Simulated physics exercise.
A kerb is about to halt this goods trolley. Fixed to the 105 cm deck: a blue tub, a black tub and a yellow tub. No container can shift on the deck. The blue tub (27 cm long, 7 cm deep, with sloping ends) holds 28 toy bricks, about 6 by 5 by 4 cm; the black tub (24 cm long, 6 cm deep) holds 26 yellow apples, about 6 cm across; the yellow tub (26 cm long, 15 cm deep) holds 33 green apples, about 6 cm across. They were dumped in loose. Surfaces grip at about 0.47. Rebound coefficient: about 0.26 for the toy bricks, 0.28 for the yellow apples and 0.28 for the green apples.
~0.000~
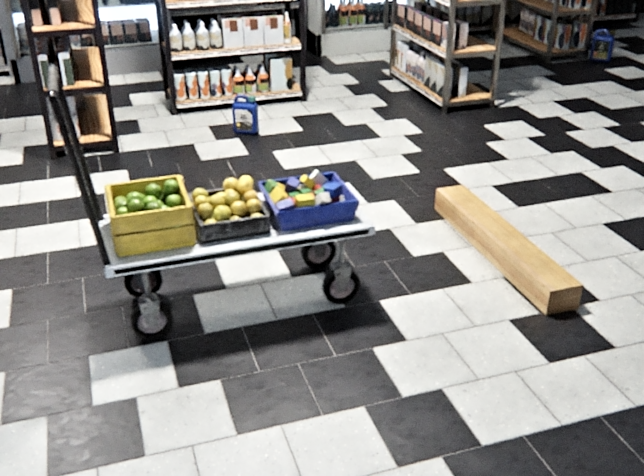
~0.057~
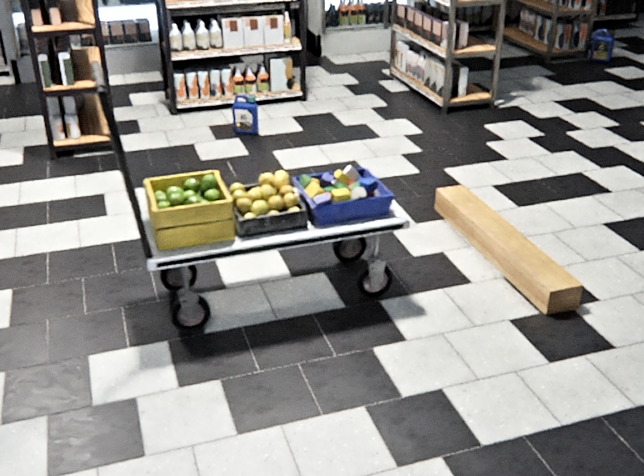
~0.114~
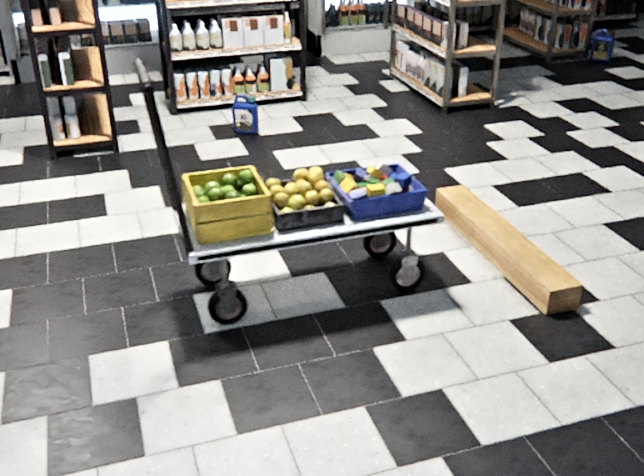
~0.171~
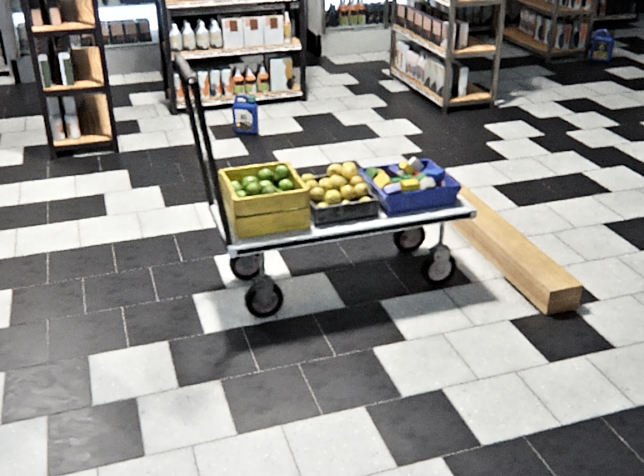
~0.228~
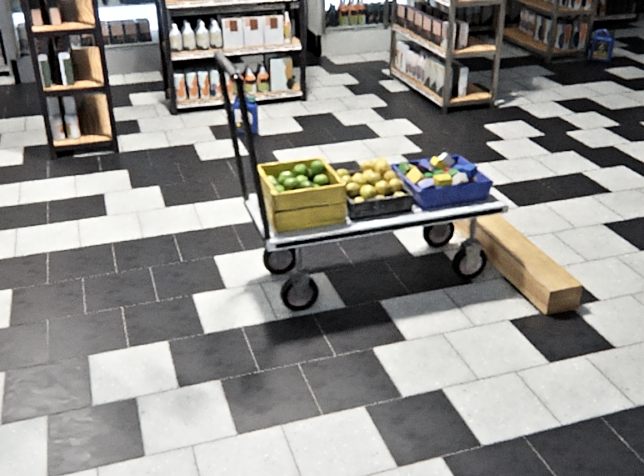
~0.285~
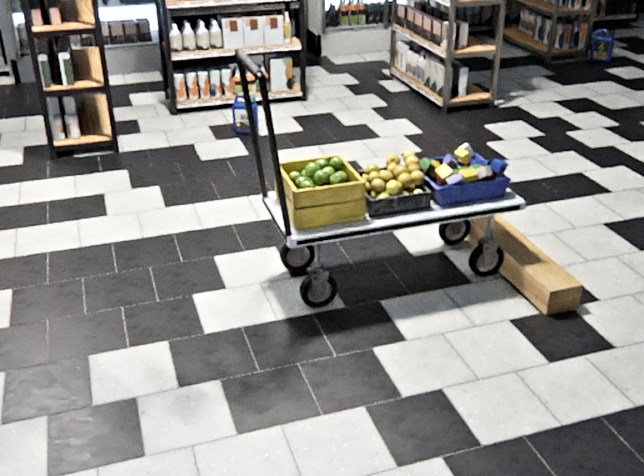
On a shop's black-and-white tiled floor, a flat trolley carrying green fruit in a yellow tub, yellow fruit in a black tub and colourful blocks in a blue tub rolls right, with nobody seen pushing it. It nears a long wooden beam, and its front wheels come up beside the wood.
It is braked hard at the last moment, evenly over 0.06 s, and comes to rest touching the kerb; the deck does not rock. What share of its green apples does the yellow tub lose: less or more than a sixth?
Less than a sixth of the green apples leave the yellow tub.
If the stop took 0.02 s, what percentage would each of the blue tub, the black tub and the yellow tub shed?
Then blue tub 30, black tub 40, yellow tub 10 per cent.
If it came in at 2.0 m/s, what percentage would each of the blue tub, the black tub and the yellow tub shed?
Then blue tub 20, black tub 30, yellow tub 0 per cent.
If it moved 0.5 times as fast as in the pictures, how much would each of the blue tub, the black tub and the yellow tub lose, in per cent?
Then blue tub 10, black tub 10, yellow tub 0 per cent.
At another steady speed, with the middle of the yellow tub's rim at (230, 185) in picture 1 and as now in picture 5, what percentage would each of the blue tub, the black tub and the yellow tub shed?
Then blue tub 0, black tub 10, yellow tub 0 per cent.
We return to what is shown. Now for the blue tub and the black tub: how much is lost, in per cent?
About: Blue tub 20, black tub 40 per cent.
After 0.33 s, the blue tub is down by 2 of 28, the black tub is down by 5 of 26 and the yellow tub has all 33.
After 0.45 s, the blue tub is down by 5 of 28, the black tub is down by 10 of 26 and the yellow tub is down by 1 of 33.
After 0.68 s, the blue tub is down by 5 of 28, the black tub is down by 11 of 26 and the yellow tub is down by 1 of 33.
Outcome (at 1.18 s), the blue tub is down by 5 of 28, the black tub is down by 10 of 26 and the yellow tub is down by 1 of 33. Asked share, 1 of 33, 3 per cent.
